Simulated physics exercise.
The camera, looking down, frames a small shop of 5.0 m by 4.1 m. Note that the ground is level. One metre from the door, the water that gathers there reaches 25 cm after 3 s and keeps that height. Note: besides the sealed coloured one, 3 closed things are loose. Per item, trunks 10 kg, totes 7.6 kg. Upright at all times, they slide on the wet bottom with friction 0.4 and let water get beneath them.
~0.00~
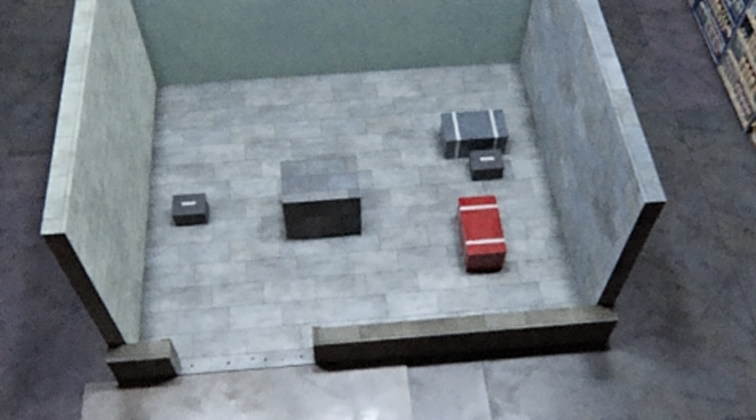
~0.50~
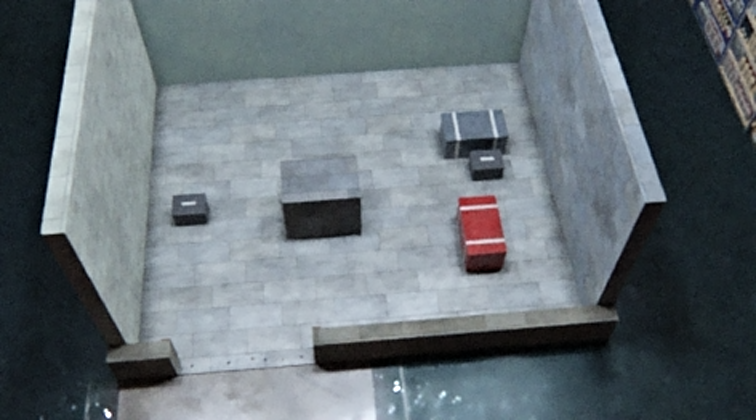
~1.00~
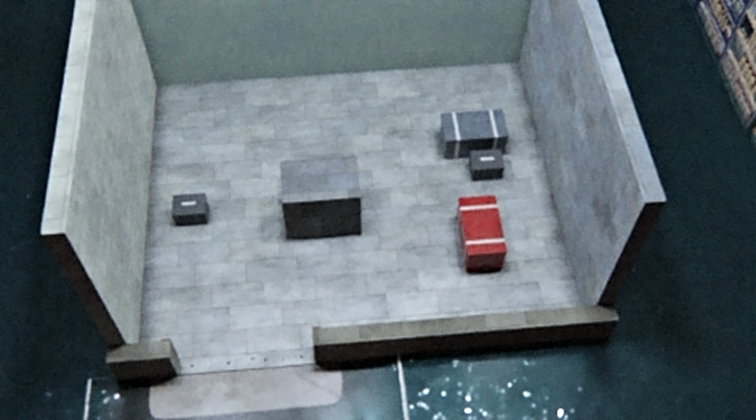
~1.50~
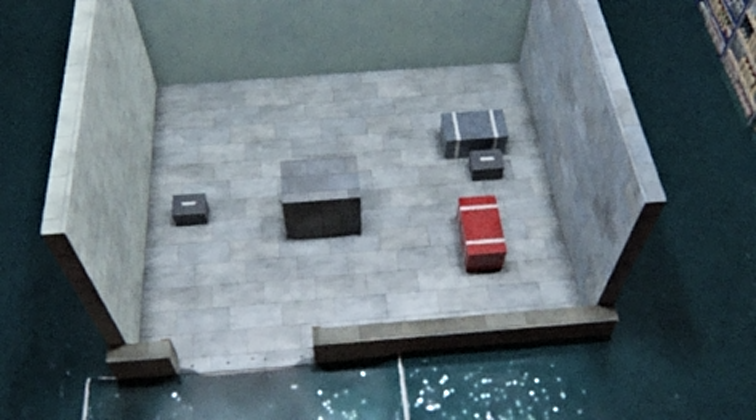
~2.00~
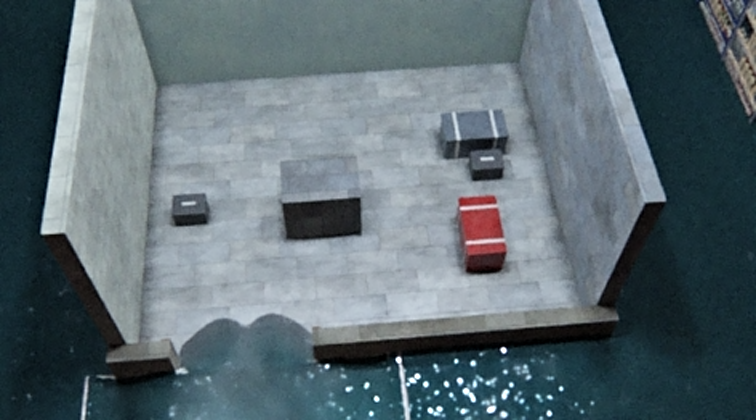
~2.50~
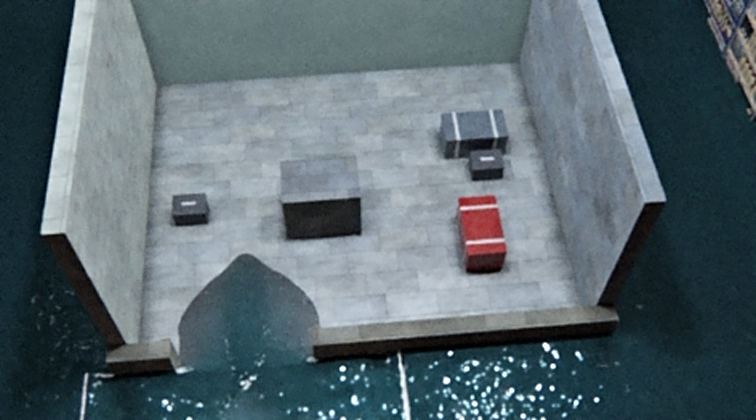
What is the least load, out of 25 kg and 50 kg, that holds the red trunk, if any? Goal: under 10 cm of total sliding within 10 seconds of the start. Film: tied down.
Only the heavier mass suffices.
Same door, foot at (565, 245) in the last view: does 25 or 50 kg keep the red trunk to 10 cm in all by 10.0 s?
So neither mass does it.
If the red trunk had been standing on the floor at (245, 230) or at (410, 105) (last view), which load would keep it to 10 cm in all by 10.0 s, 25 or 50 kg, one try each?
For the first start neither one suffices; for the second neither one suffices.
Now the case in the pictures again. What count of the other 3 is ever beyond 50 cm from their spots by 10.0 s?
It adds up to 2.
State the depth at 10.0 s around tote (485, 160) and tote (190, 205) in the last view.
Roughly 11 and 9 cm.
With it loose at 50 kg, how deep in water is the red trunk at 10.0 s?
About 9 cm.
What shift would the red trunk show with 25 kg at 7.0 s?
Roughly 0 cm.
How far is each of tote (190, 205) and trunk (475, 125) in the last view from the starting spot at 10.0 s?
Net displacement, in order: 400 cm; 100 cm.
After 3.5 s the red trunk would be 0 cm from its start with 25 kg and 0 cm from its start with 50 kg; 0 cm of water round it then.
After 4.5 s the red trunk would be 0 cm from its start with 25 kg and 0 cm from its start with 50 kg; 1 cm of water round it then.
After 7.0 s the red trunk would be 2 cm from its start with 25 kg and 0 cm from its start with 50 kg; 4 cm of water round it then.
After 10.0 s the red trunk would be 38 cm from its start with 25 kg and 0 cm from its start with 50 kg; 9 cm of water round it then.
